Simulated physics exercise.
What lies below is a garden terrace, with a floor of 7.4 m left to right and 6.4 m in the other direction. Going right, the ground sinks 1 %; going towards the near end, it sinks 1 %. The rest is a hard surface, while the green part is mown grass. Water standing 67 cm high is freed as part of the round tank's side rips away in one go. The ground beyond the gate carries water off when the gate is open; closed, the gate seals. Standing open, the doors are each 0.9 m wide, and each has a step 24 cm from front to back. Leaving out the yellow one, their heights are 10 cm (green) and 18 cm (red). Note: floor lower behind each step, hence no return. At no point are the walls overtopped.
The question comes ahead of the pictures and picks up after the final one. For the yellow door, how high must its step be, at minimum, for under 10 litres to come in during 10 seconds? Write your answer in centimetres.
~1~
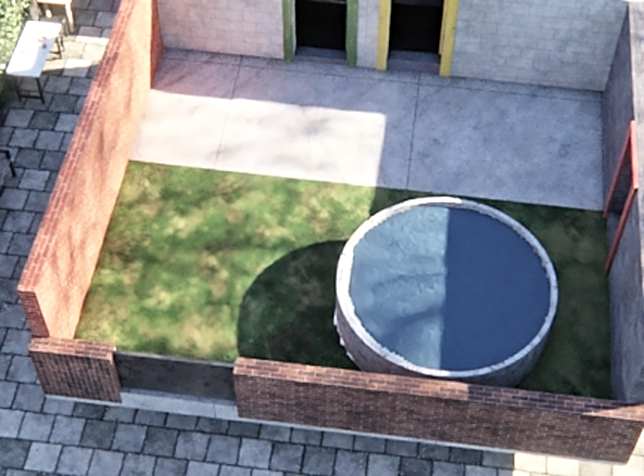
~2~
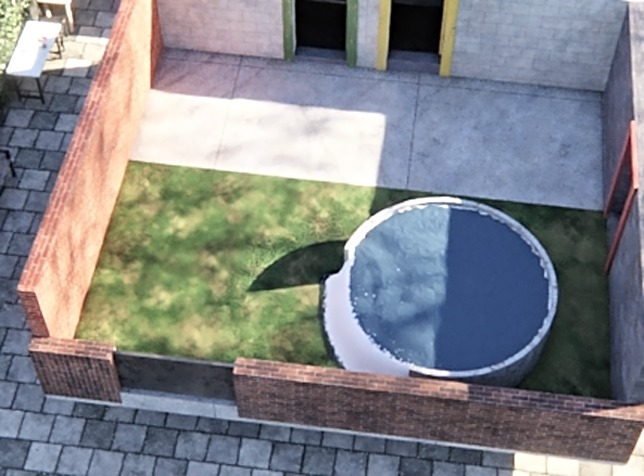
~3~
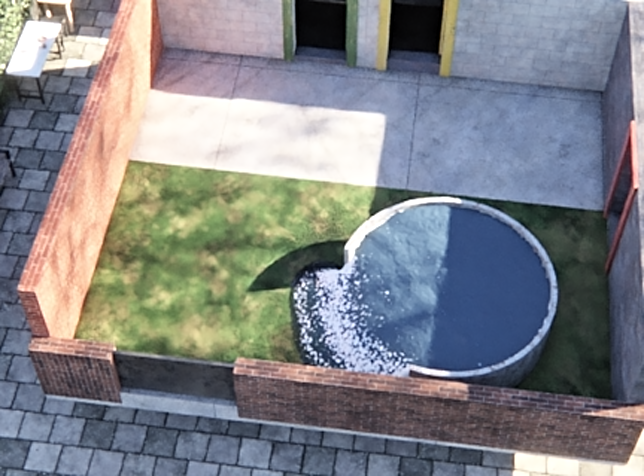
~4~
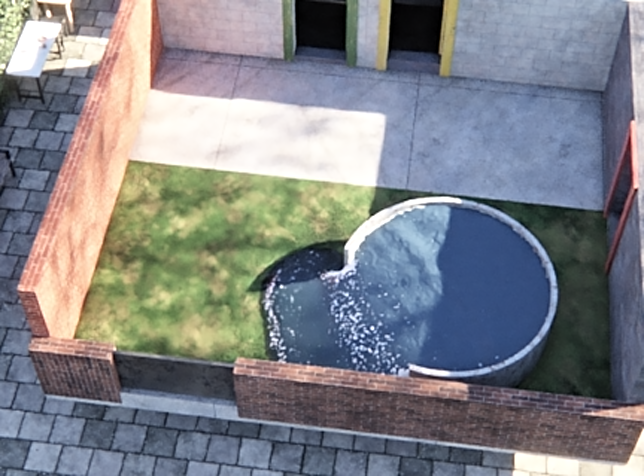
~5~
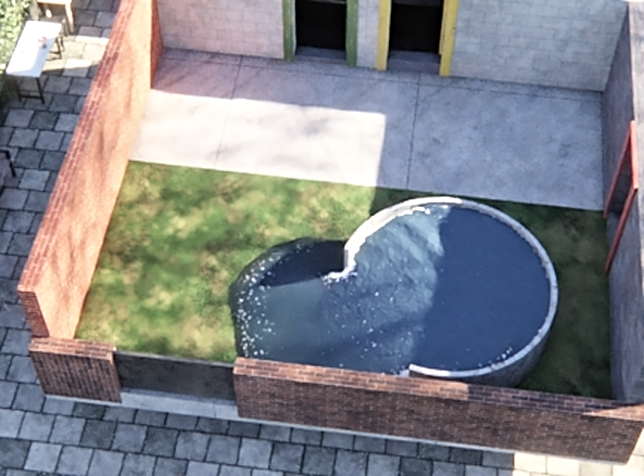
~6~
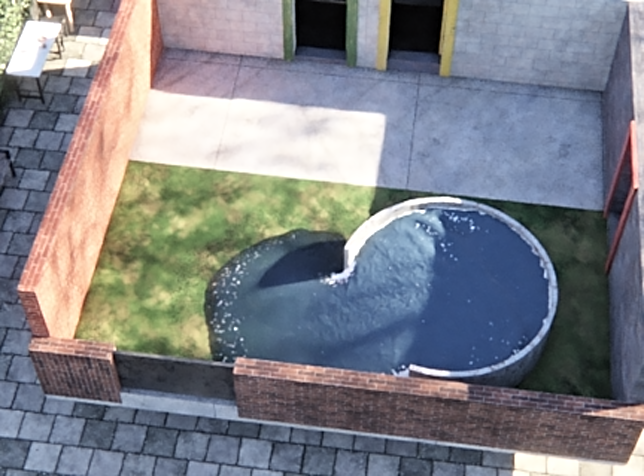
It must be roughly 6 cm high.
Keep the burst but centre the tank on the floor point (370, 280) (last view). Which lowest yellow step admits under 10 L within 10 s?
About 7.0 centimetres.
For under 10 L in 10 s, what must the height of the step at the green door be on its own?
At green, about 11.0 cm.
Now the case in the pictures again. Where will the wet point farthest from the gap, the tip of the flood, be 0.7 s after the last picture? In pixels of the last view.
I'd put the front's tip around (77, 371).
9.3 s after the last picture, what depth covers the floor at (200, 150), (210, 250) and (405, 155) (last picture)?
Going through the spots in order gives 9, 8 and 8 centimetres.
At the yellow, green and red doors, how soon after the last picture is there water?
Yellow at 4.5 s, green at 4.0 s and red at 5.0 s.
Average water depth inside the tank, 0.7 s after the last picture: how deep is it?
Around 44 centimetres.
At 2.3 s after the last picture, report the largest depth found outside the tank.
Max depth: About 42 cm.
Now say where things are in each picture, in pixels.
The first frame shows still water, 67 cm deep, in the round tank at (446, 285); the yellow door at (417, 26) is dry.
In the second frame, water pours out at (350, 337) and has run 0.3 m, to (328, 280); about 8 cm deep outside, 67 cm at the back.
In the third frame, the front is at (298, 283), 0.7 m from the gap at (350, 339); 1.5 m2 of floor is wet, 67 cm left at the back.
In the fourth frame, the gap is at (350, 340), the front 1.1 m out at (264, 304); the back of the round tank holds 67 cm.
In the fifth frame, the gap is at (350, 340), the front 1.5 m out at (235, 300); the back of the round tank holds 67 cm.
In the sixth frame, water pours out at (350, 340) and has run 1.9 m, to a hidden place; about 9 cm deep outside, 65 cm at the back; the yellow door at (417, 26), 5.5 m from the gap, is still 3.8 m from the nearest water.
Then, 0.7 s after the last picture water covers 25 % of the floor, deepest (44 cm) near (353, 405); it has not reached the yellow door.
Then, 2.3 s after the last picture water covers 40 % of the floor, deepest (42 cm) near (64, 369); it has not reached the yellow door.
Then, 9.3 s after the last picture water covers 100 % of the floor, deepest (18 cm) near (604, 95); 7 cm at the yellow door, 0 litres in over its 23 cm step.
At the yellow door as built, the water peaked near 10 cm, 6.3 s after the last picture.
With a step of 5 cm, 18 litres would have come in within the 10 s; with 8 cm, 2 litres. So under 10 litres takes about 6 cm.
